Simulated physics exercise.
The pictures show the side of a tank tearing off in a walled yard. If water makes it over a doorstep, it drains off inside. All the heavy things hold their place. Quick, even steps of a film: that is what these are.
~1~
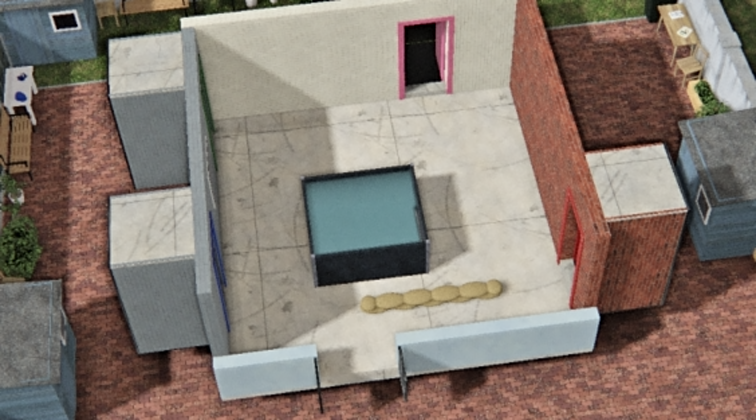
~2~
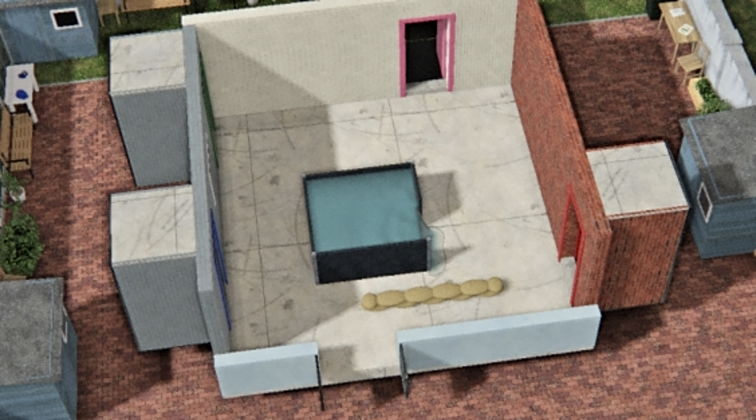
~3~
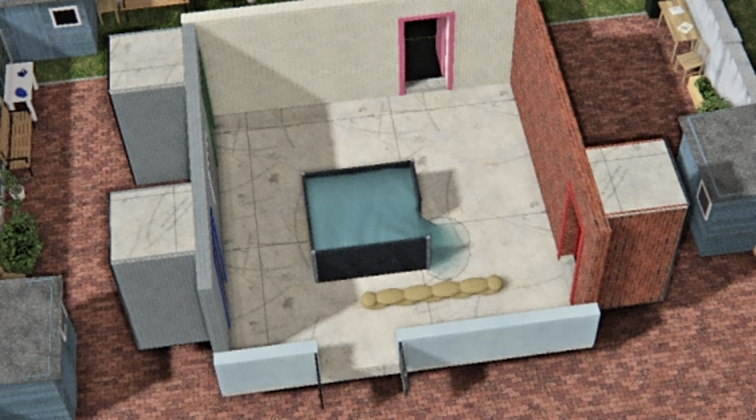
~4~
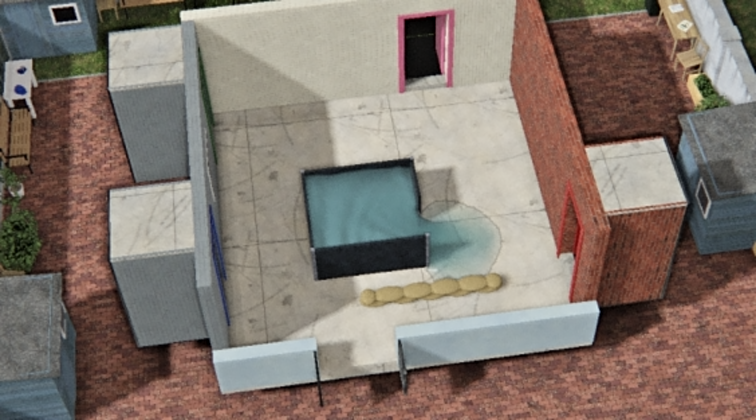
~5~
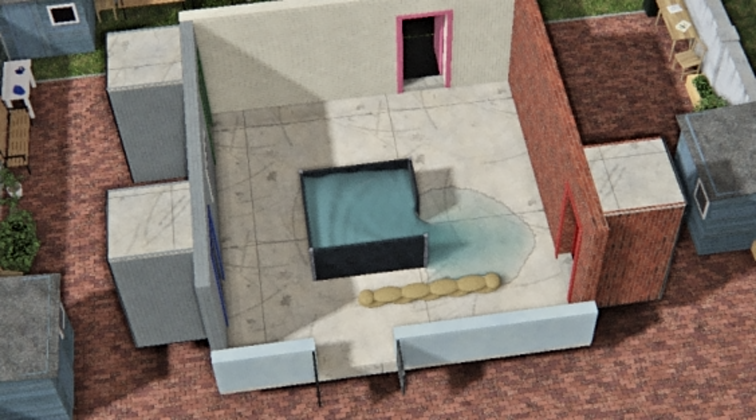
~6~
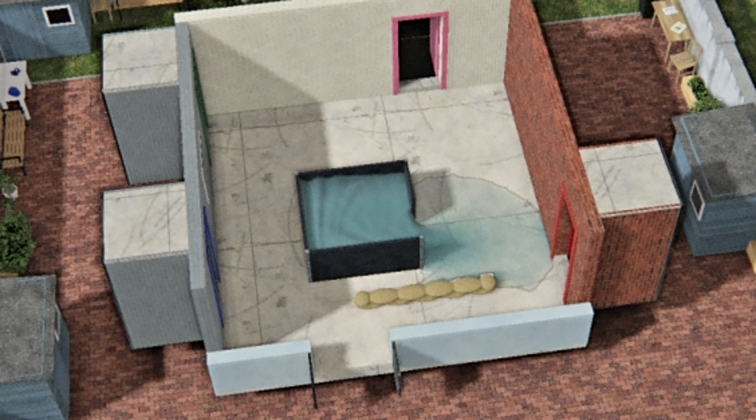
Teal water pours from the right side of a dark, square tank in a pale-floored walled yard, seen from high above. A row of tan sandbags lies in front, with a cream wall and pink-framed doorway behind, a red brick wall right and grey blocks outside left. The water fans rightward across the floor to the brick wall, while the view shifts very slightly.
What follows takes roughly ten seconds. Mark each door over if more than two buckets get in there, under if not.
Blue door - under; green door - under; red door - over; pink door - under.
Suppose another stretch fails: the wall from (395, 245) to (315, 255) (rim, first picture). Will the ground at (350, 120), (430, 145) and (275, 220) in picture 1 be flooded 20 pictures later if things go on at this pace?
Going in your order, I'd say still bare, then still bare, then drenched.
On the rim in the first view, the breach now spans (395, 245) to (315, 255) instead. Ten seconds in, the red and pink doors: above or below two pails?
Put simply, the red door falls below the limit; the pink door falls below the limit.
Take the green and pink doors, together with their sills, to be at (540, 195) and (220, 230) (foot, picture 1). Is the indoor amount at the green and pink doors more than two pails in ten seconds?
My reading: Green door floods, pink door keeps below it.
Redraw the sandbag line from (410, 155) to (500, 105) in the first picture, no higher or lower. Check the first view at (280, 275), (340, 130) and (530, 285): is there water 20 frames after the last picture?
In order - unaffected; unaffected; swamped.
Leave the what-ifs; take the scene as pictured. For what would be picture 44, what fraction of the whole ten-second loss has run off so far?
About 80 per cent.
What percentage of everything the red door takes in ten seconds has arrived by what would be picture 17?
It should be near 50 percent of the ten-second total.
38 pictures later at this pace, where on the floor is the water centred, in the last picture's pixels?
I'd put my finger on (403, 219).
A moment on, water covers 20 % of the floor; the blue door not reached, the green door not reached, the red door over two buckets in, the pink door not reached.
Next, water covers 30 % of the floor; the blue door not reached, the green door not reached, the red door far over two buckets in, the pink door not reached.
Then, water covers 50 % of the floor; the blue door not reached, the green door not reached, the red door far over two buckets in, the pink door wet at the sill, nothing in.
Later, water covers 85 % of the floor; the blue door wet at the sill, nothing in, the green door wet at the sill, nothing in, the red door far over two buckets in, the pink door under two buckets in.
In the end, water covers 95 % of the floor; the blue door wet at the sill, nothing in, the green door wet at the sill, nothing in, the red door far over two buckets in, the pink door under two buckets in.
